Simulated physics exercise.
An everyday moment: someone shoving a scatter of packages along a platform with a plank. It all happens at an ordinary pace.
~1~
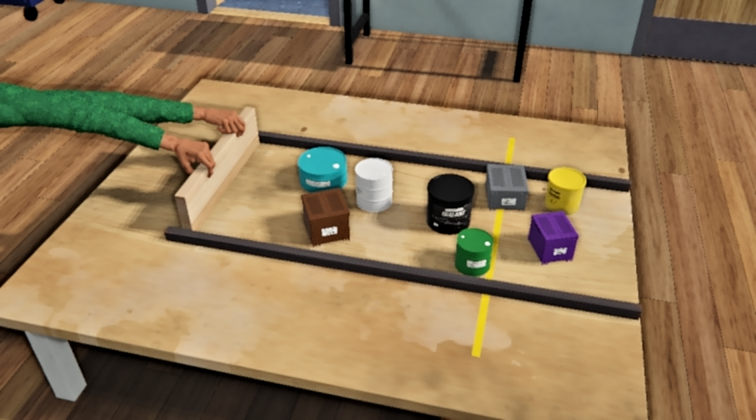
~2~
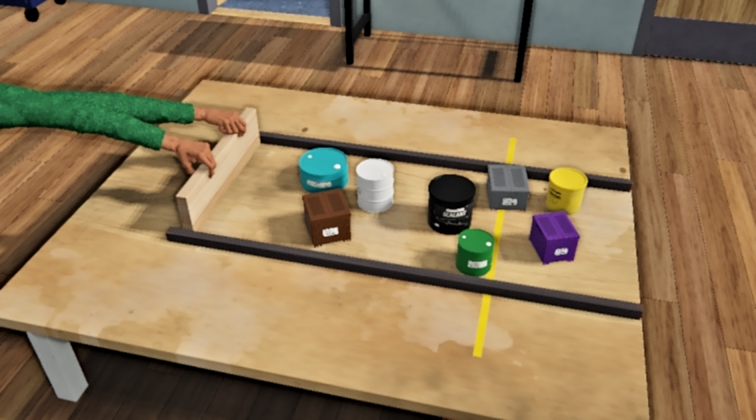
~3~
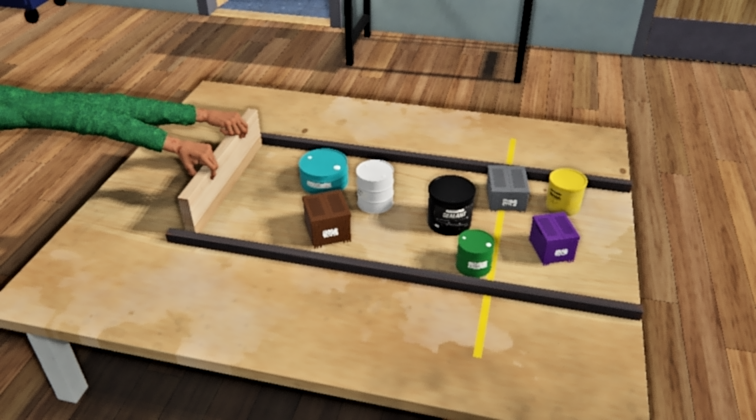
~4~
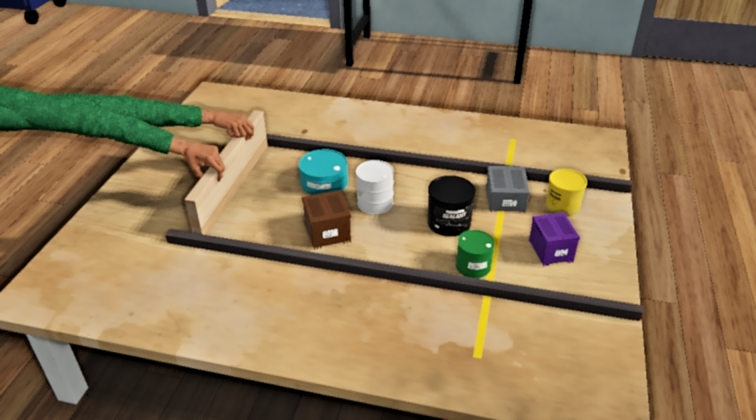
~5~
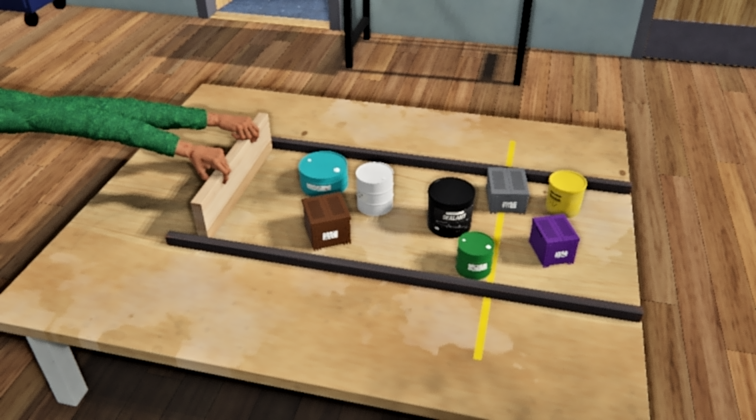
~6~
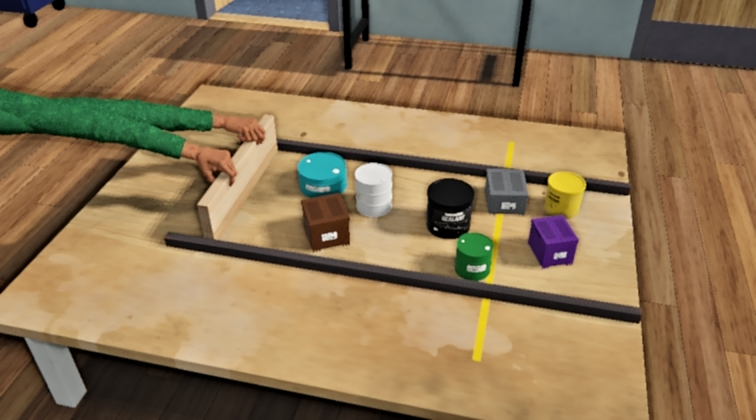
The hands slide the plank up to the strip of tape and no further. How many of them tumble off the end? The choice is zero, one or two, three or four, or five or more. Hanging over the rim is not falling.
In the end the number that fall off is zero.
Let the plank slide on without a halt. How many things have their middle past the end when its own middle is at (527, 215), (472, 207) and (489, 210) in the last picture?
The counts: 1, 0 and 0.
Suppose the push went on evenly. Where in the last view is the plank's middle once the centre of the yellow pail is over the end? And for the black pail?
About (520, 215), and (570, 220) for the other.
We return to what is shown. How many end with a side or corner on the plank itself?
The number is 3.
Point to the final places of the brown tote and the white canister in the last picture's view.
The brown tote stops around (514, 258); the white canister around (518, 220).
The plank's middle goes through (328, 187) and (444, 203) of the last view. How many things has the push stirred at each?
By then 3, and 6.
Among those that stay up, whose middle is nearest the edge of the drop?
The yellow pail ends nearest.
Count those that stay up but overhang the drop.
The number is 0.
A little later, none off yet; yellow pail at rest near (564, 196); purple tote at rest near (552, 242); grey tote at rest near (506, 192).
When it is over, the number that fall off is zero.
